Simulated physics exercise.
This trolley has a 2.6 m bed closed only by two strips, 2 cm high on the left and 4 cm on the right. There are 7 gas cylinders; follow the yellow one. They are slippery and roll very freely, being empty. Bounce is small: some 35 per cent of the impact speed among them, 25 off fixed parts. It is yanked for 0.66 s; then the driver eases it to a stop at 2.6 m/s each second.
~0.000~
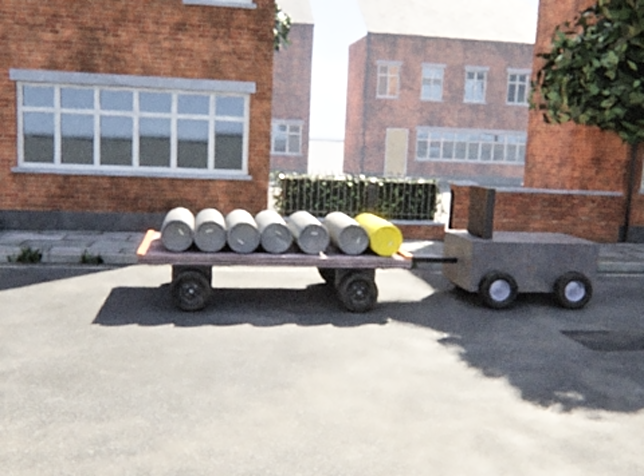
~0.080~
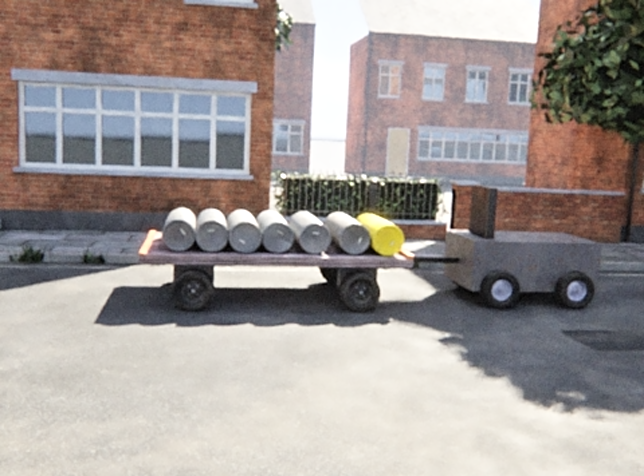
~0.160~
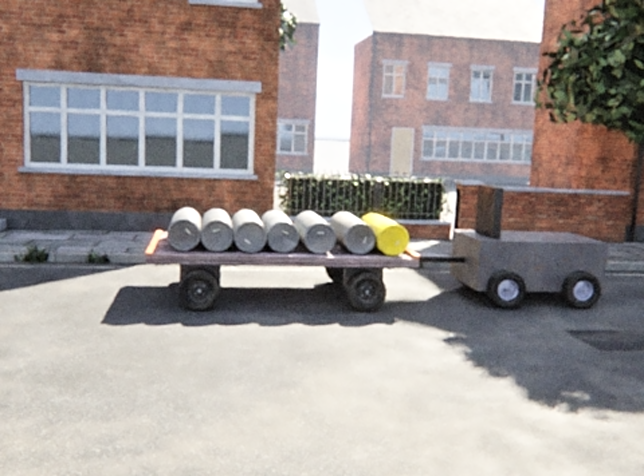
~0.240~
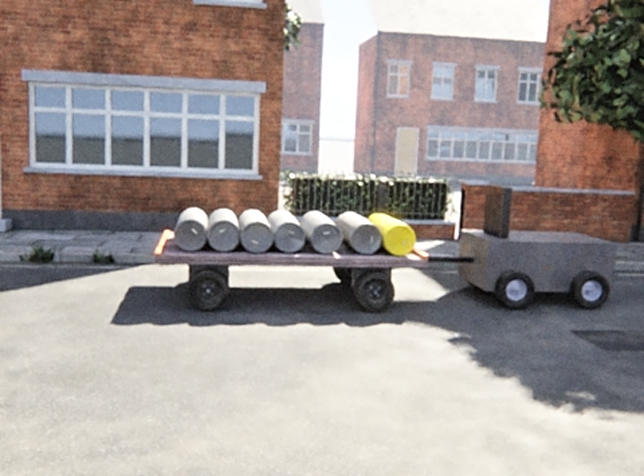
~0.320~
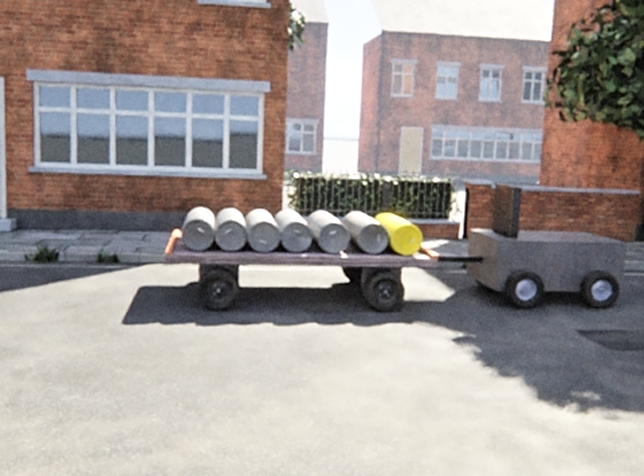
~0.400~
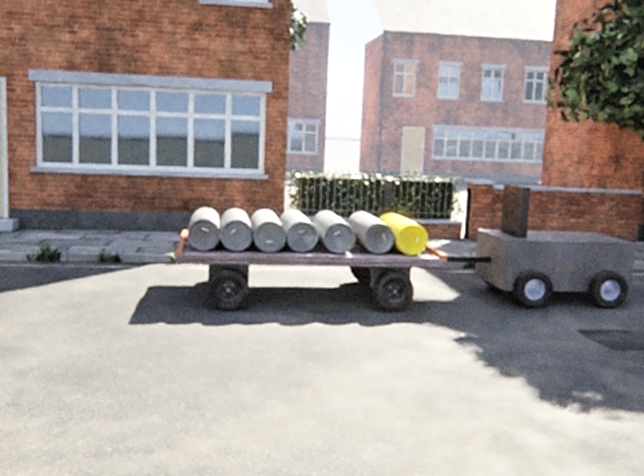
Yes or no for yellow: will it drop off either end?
Yellow is kept aboard.
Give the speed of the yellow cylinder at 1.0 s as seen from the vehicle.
Roughly 0.6 m/s.
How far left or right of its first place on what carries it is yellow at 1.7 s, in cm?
Yellow 65 left.
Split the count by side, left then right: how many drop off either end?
On the left 1, on the right 0.
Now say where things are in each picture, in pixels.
In the first frame, yellow (387, 241); right bar at (409, 258); cart at rest; 7 of the 7 make up the bottom layer on the deck.
In the second frame, yellow (388, 240); right bar at (411, 257); cart moving right at 0.1 m/s.
In the third frame, yellow (394, 240); right bar at (417, 257); cart moving right at 0.4 m/s.
In the fourth frame, yellow (400, 240); right bar at (426, 257); cart moving right at 0.6 m/s.
In the fifth frame, yellow (407, 240); right bar at (436, 257); cart moving right at 0.9 m/s.
In the sixth frame, yellow (412, 240); right bar at (445, 257); cart moving right at 1.1 m/s.
By 1.0 s, yellow is on the deck, 75 cm from the right bar, rolling left along the cart; 1 gone from the cart.
By 1.7 s, yellow is on the deck, 80 cm from the right bar, rolling right along the cart; 1 gone from the cart.
By 2.5 s, yellow is on the deck, 70 cm from the right bar, rolling right along the cart; 1 gone from the cart.
Finally (3.4 s), yellow is on the deck, 65 cm from the right bar; 1 gone from the cart.
